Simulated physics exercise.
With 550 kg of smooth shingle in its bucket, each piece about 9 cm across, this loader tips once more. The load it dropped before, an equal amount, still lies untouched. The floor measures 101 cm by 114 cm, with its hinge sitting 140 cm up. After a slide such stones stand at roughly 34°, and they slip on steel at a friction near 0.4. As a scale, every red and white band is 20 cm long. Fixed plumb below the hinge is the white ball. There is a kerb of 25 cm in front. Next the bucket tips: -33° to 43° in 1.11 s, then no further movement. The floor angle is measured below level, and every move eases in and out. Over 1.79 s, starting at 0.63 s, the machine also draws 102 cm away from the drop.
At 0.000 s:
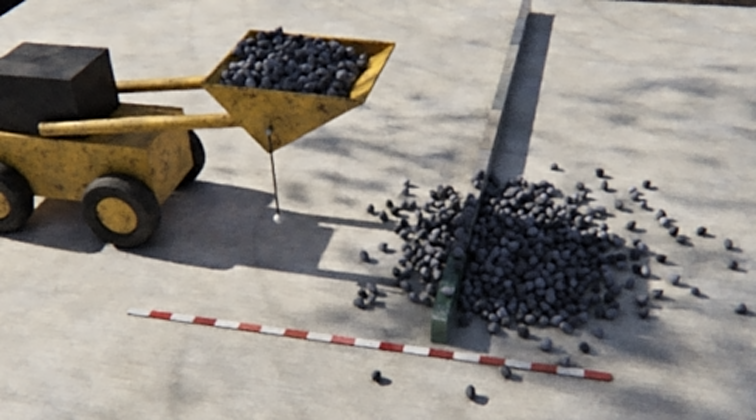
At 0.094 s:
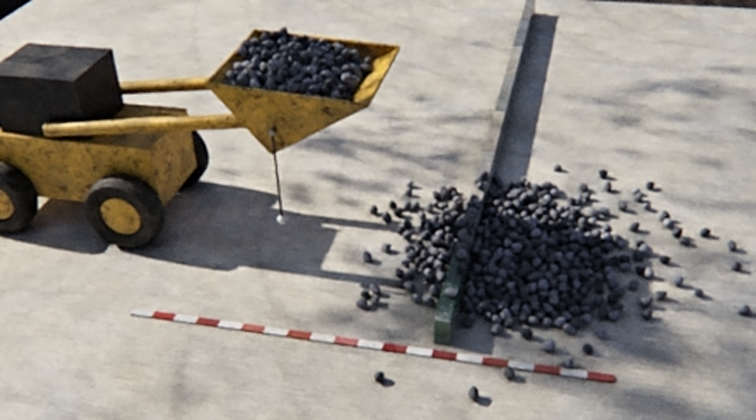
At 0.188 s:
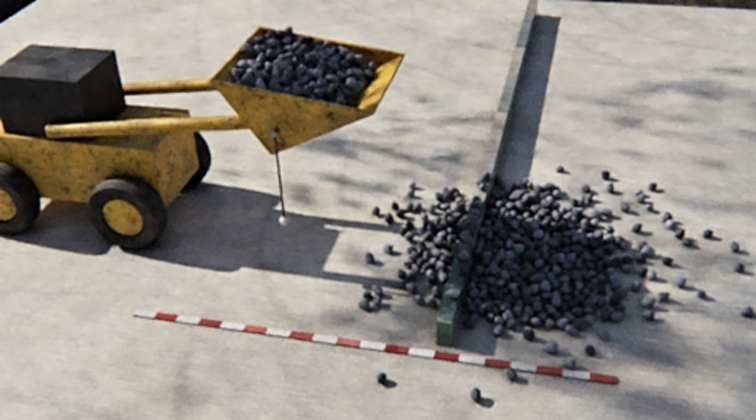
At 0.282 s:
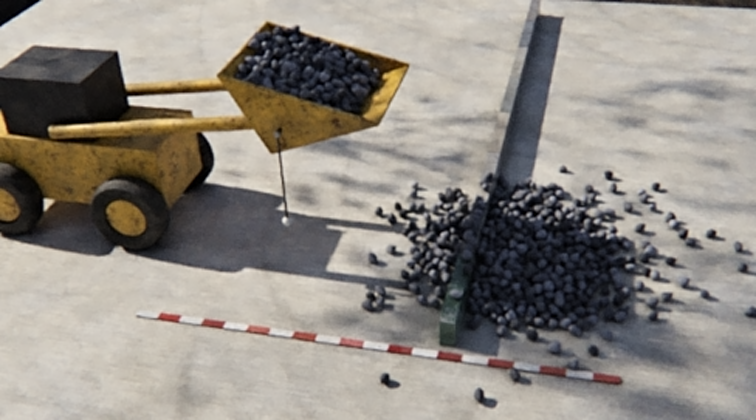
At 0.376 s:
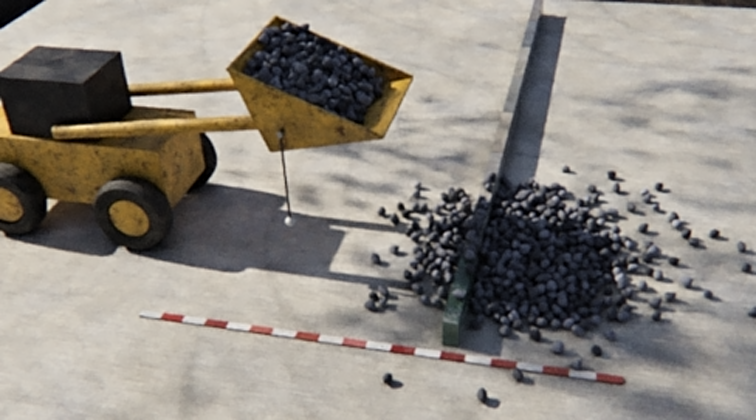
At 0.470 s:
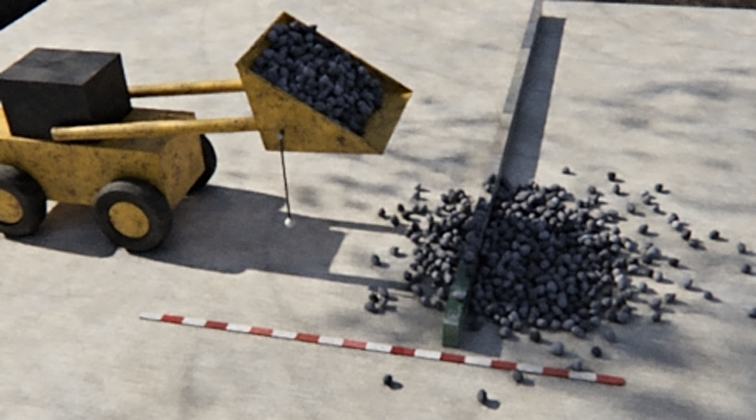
A yellow loader with a bucket full of dark stones edged slightly to the right, then gradually tilted its bucket forward, while a pile of similar stones lay still around a low kerb.
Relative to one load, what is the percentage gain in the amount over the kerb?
A gain of about 0 per cent.
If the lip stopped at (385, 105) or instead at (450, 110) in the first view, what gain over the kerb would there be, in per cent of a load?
I'd say close to 0 per cent for one and close to 15 per cent for the other, in that order.
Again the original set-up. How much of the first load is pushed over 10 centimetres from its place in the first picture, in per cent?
5 %.
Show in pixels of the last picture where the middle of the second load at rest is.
Around (390, 234) in the last picture.
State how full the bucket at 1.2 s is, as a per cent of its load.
I'd say about 30 per cent.
After 0.8 s the floor is at 31°; in per cent of one load, 98 in the bucket, 20 on this side of the kerb, 81 over the kerb; the foremost stones are at (716, 264).
After 1.2 s the floor is at 43°; in per cent of one load, 29 in the bucket, 90 on this side of the kerb, 81 over the kerb; the foremost stones are at (716, 264).
After 2.9 s the floor is at 43°; in per cent of one load, 0 in the bucket, 119 on this side of the kerb, 81 over the kerb; the foremost stones are at (716, 264).
After 5.7 s the floor is at 43°; in per cent of one load, 0 in the bucket, 119 on this side of the kerb, 81 over the kerb; the foremost stones are at (716, 264). Net gain over the kerb, 0.
